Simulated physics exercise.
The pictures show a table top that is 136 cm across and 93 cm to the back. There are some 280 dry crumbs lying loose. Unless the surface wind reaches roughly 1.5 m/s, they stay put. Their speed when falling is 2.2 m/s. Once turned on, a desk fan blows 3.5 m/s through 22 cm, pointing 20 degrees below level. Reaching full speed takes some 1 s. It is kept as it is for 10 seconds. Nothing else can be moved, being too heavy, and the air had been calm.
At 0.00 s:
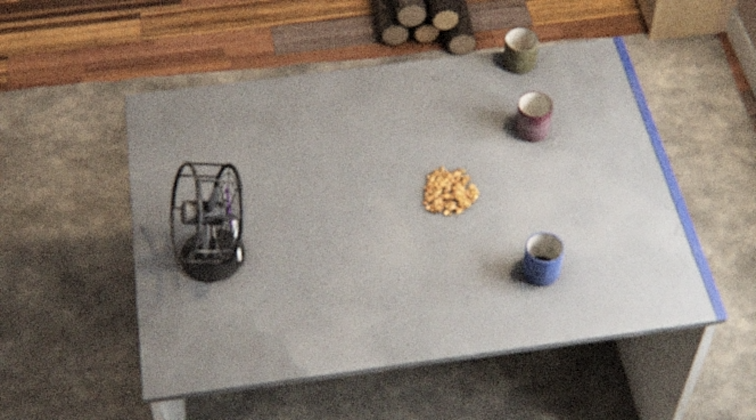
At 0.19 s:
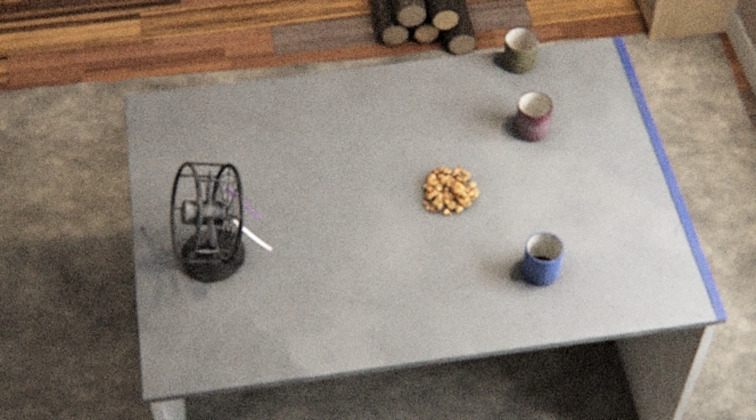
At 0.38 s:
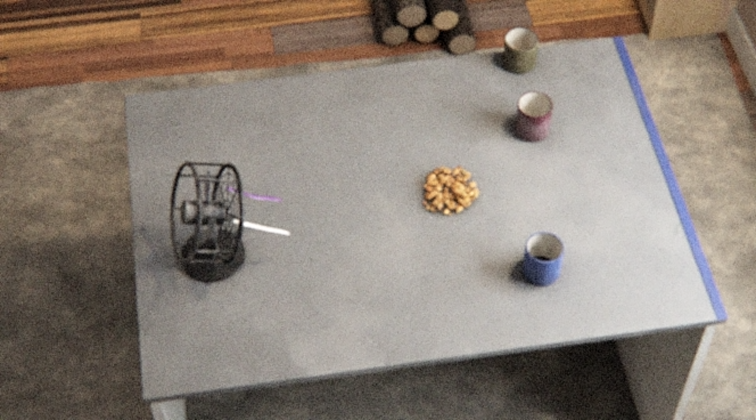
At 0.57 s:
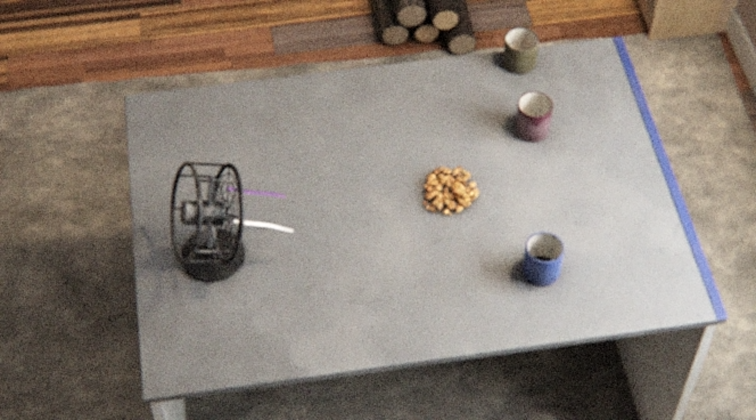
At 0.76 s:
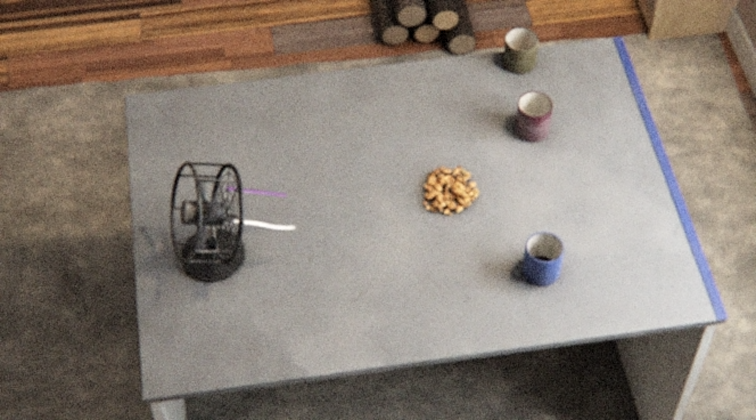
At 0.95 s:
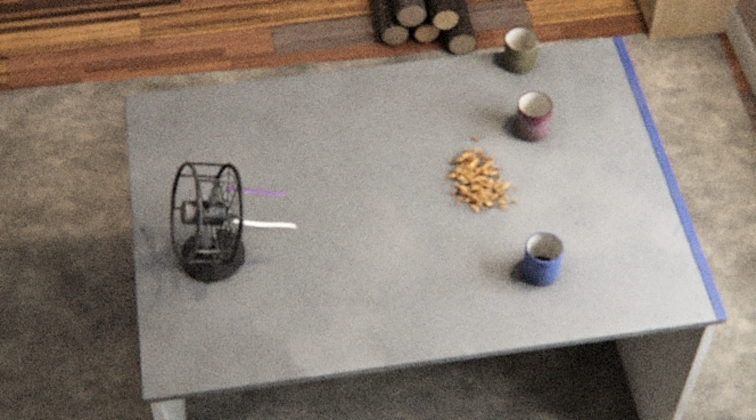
At first, a black desk fan stands at the left of a gray table, with a round pile of brown crumbs near the middle and three mugs to the right. White and purple streamers then lift and stretch rightward from the fan while the pile stays put. Finally, most crumbs shift a short way right, spreading into a looser patch.
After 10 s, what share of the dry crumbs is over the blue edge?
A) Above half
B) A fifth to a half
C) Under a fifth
A.
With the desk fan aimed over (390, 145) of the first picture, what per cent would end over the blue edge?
Roughly 100 per cent.
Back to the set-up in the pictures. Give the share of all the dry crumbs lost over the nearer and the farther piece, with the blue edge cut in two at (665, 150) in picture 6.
Roughly 30 % cross the nearer stretch, while around 60 % cross the farther one.
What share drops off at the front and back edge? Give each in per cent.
I'd guess close to 0 percent front and near 2 percent back.
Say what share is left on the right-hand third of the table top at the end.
Near 5 per cent at the end.
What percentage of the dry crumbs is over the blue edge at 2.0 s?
I'd put it at some 90 %.
After 2.0 s, 89 % are over the blue edge; 90 % have settled or left.
After 3.2 s, 90 % are over the blue edge; 93 % have settled or left.
After 5.5 s, 92 % are over the blue edge; 95 % have settled or left.
After 10.0 s, at the end, 92 % are over the blue edge.
